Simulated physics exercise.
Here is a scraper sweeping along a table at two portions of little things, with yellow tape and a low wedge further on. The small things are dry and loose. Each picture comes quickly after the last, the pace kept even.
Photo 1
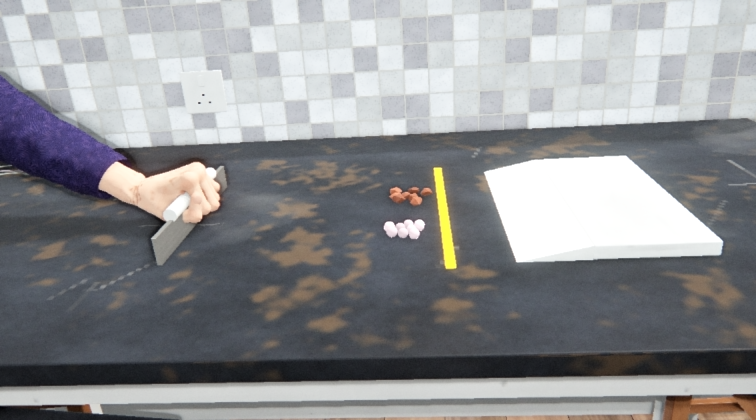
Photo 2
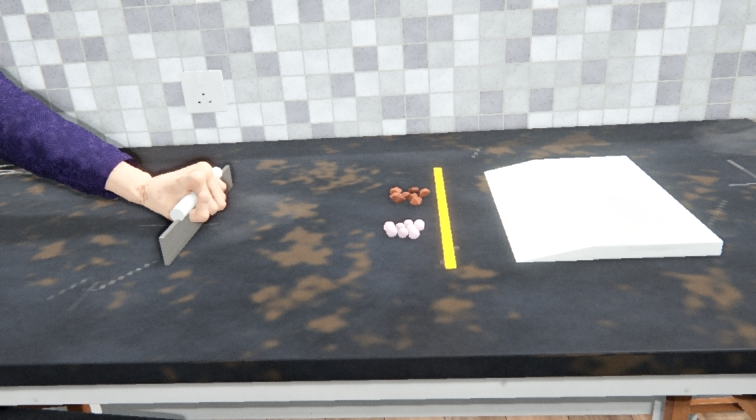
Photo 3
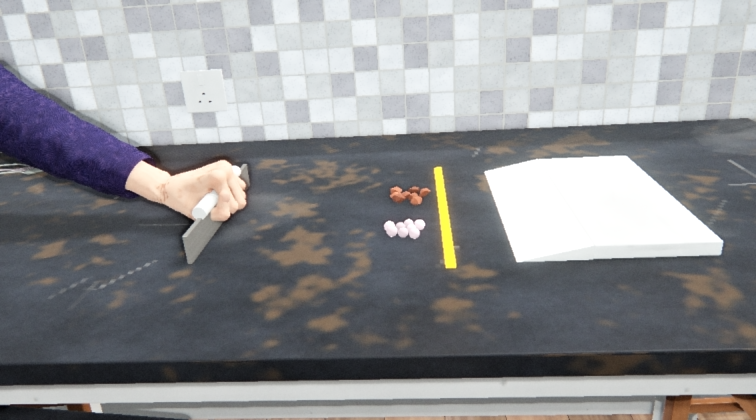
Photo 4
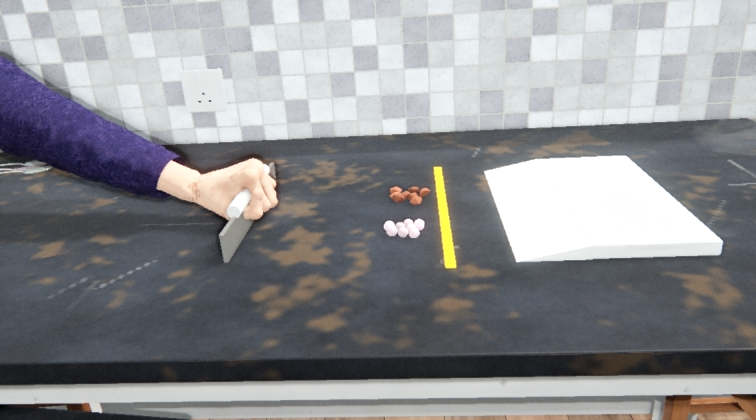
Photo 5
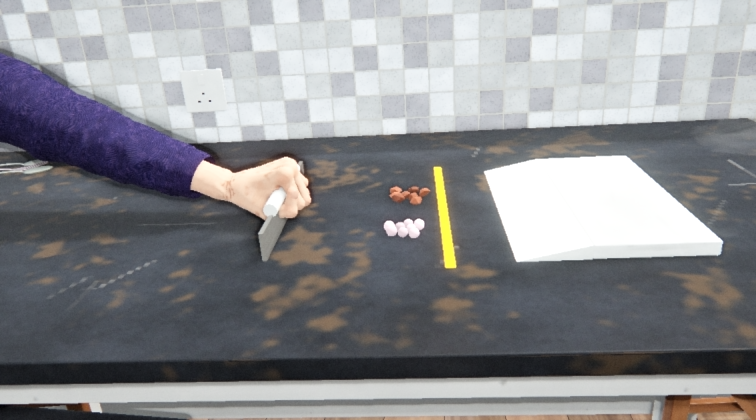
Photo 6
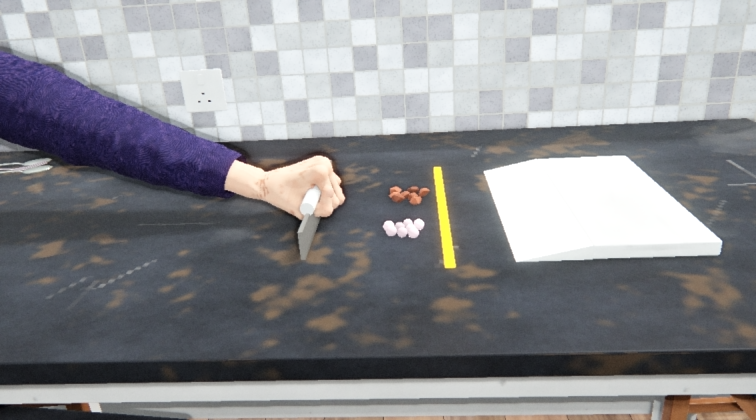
A hand in a purple sleeve sliding a scraper rightward along a dark counter toward small pink and reddish-brown piles.
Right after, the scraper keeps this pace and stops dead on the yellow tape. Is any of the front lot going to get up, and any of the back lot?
Front lot: Yes, some does; back lot: No, none does.
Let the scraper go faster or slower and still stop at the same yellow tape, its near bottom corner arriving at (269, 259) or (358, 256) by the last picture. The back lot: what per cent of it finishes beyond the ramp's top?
First run: Near 0 %; second run: Near 10 %.
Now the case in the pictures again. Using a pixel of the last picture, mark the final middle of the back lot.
Roughly (493, 190).
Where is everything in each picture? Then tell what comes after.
The first frame shows scraper at (163, 244), at rest; yellow tape at (438, 172); top of the ramp at (589, 238); front lot at (400, 228), a few sugar pearls; back lot at (405, 196), a few bits of crushed brick.
The second frame shows scraper at (170, 243); back lot at (405, 196).
The third frame shows scraper at (193, 242); front lot at (400, 228).
The fourth frame shows scraper at (228, 240); back lot at (405, 195).
The fifth frame shows scraper at (266, 239); front lot at (400, 228).
The sixth frame shows scraper at (304, 238); yellow tape at (438, 171); top of the ramp at (589, 238); front lot at (400, 227); back lot at (405, 195).
Then, 0.13 s past the last view, scraper still moving, near (393, 187); front lot all short of the ramp; back lot all short of the ramp.
Then, 0.27 s past the last view, scraper stopped at the yellow tape; front lot all short of the ramp; back lot all short of the ramp.
Then, 0.55 s past the last view, scraper stopped at the yellow tape; front lot most past the top, about a quarter on the ramp; back lot about a third on the ramp, about two thirds short of the ramp.
Finally, scraper stopped at the yellow tape; front lot all past the top; back lot none past the top, about a third on the ramp, about two thirds short of the ramp.
